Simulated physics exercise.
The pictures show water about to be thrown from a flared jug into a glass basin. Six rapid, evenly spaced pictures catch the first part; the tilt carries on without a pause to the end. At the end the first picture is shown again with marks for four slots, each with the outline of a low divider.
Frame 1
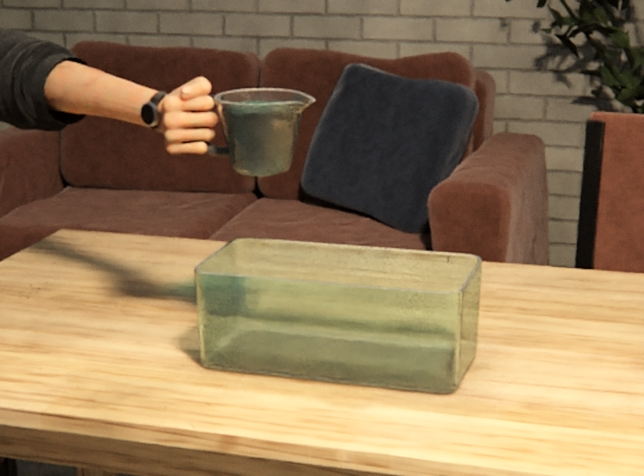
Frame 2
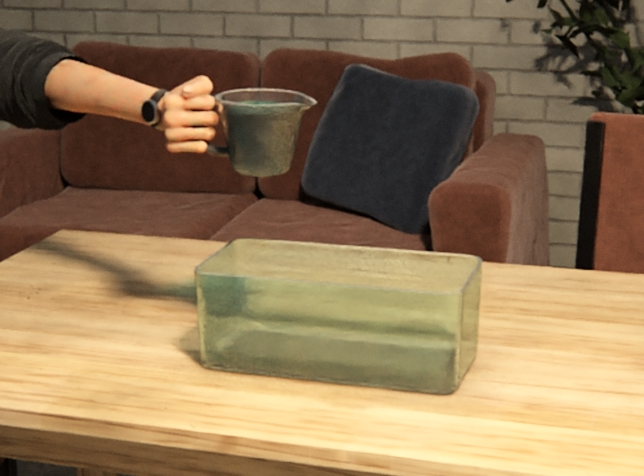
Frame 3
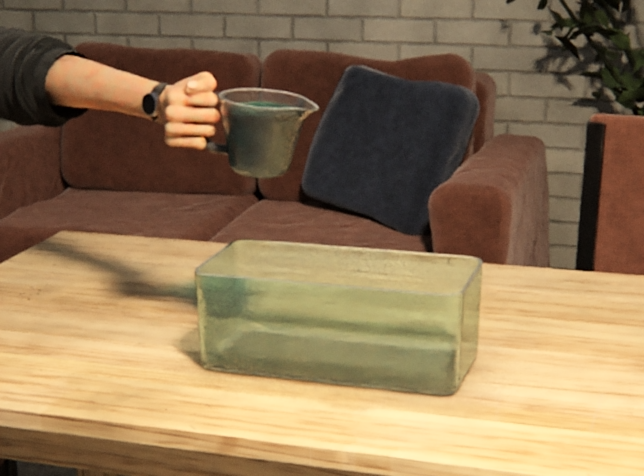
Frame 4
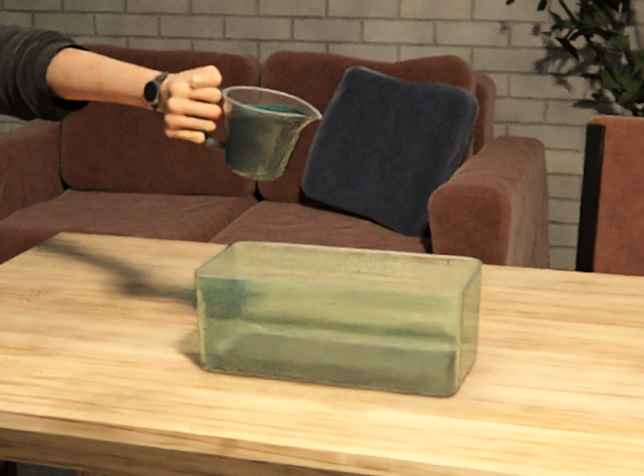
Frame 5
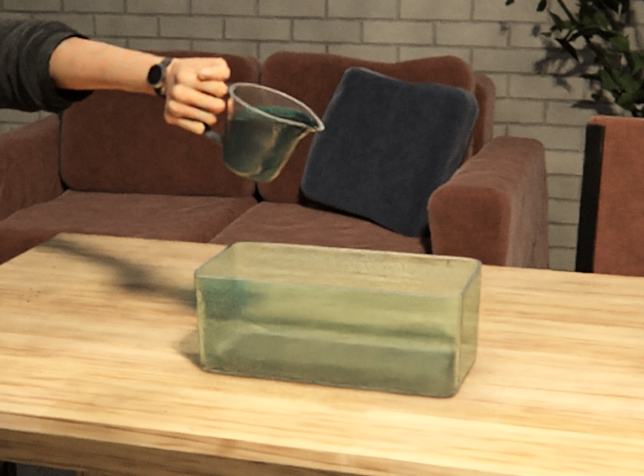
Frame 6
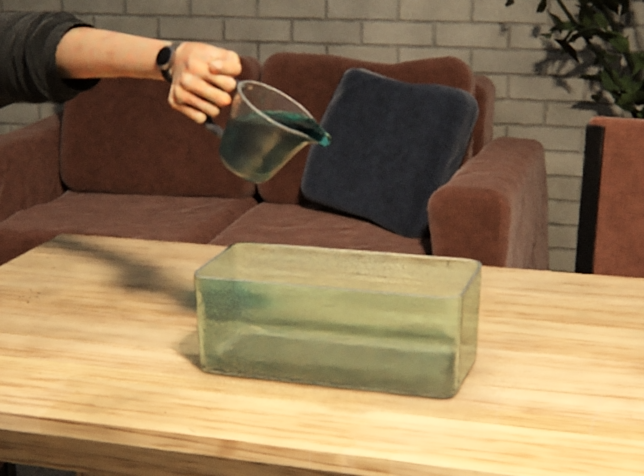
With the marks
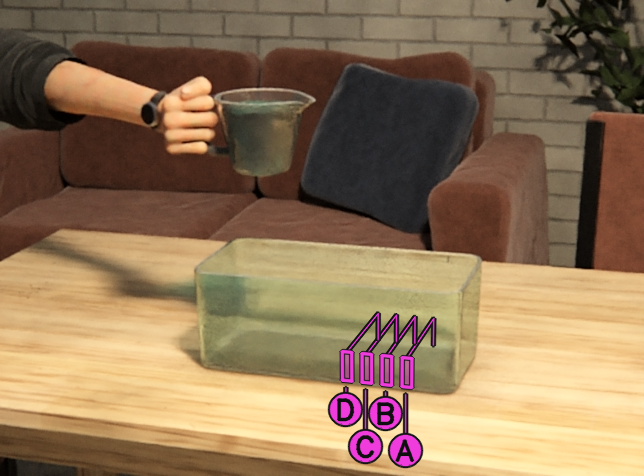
A hand tilting a clear jug of teal water rightward above a glass basin on a wooden table, liquid just crossing the lip.
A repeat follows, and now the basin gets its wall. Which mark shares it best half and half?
Choose D.
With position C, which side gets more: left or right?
The left side.
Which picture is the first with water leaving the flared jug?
Picture 6.
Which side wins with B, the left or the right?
The left side.
On the marked copy, A at (405, 394); B at (385, 392); C at (365, 389); D at (345, 387).
Choosing A, about 90 % ends left of the wall and 8 % right of it.
Choosing B, about 90 % ends left of the wall and 7 % right of it.
Choosing C, about 80 % ends left of the wall and 16 % right of it; 4 % is lost outside.
Choosing D, about 51 % ends left of the wall and 48 % right of it.
